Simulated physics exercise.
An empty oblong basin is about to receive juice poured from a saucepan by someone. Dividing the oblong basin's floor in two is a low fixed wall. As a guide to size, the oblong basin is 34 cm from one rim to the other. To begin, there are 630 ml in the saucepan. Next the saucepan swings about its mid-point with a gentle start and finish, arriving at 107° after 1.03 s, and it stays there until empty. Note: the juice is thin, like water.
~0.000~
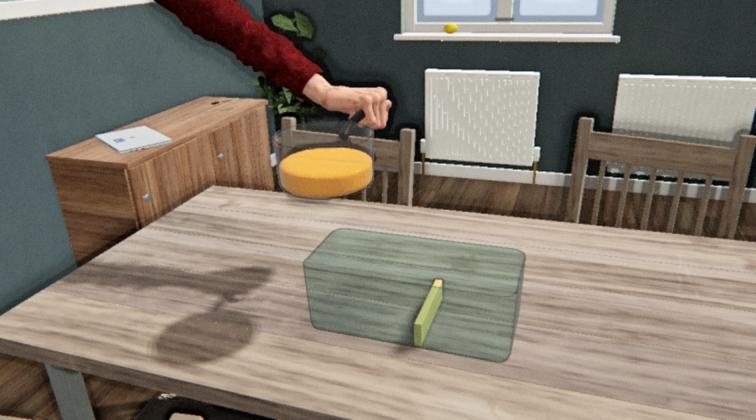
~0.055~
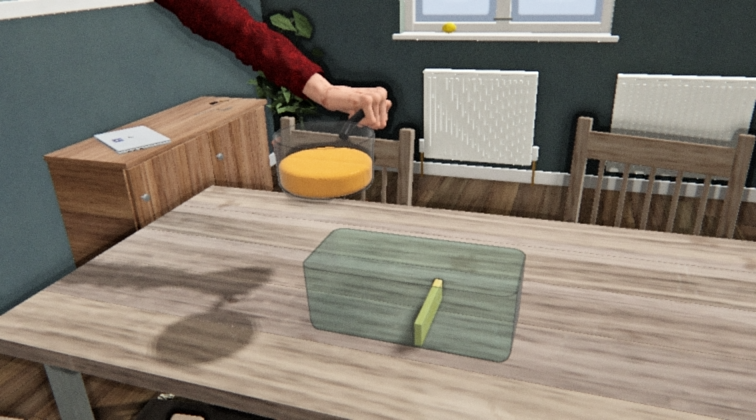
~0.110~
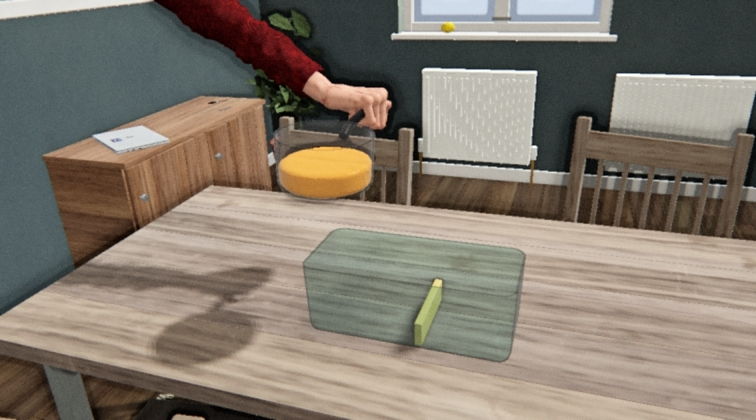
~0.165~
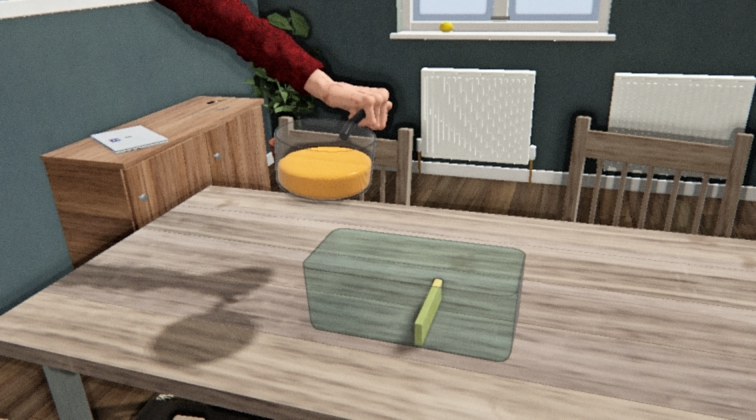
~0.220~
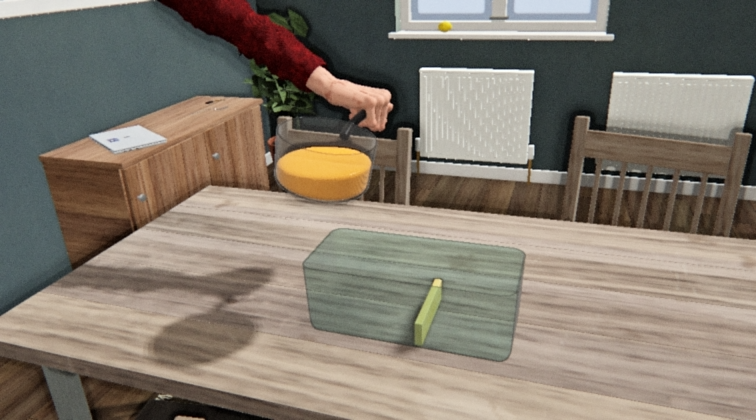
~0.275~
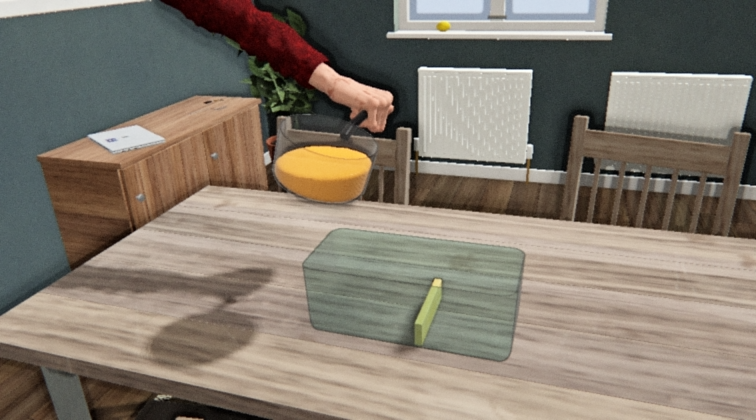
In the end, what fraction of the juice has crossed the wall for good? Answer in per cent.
In the end about 4 per cent has crossed for good.
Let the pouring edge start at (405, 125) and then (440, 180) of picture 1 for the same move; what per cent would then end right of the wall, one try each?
Roughly 55 per cent the first time and 95 per cent the second.
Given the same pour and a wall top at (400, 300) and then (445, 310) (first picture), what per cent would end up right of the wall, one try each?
In order, 45 and 10 per cent.
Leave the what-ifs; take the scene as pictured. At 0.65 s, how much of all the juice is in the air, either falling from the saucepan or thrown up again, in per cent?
It comes to roughly 32 per cent.
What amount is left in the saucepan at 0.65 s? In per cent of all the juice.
About 64 percent.
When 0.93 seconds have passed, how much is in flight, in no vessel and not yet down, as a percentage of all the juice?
Airborne fraction: Approx. 16 %.
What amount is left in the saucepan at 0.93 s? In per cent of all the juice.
Near 14 in a hundred.
Then, 0.65 s in, the tilt is 75° and 63 per cent is still to pour, 4 is left of the wall and 0 right of it.
Then, 0.93 s in, the tilt is 104° and 15 per cent is still to pour, 69 is left of the wall and 1 right of it.
Then, 1.22 s in, the tilt is 107° and 1 per cent is still to pour, 93 is left of the wall and 3 right of it.
Then, 1.53 s in, the tilt is 107° and 0 per cent is still to pour, 95 is left of the wall and 4 right of it.
Finally, 95 per cent lies left of the wall, 4 right of it and 1 outside.
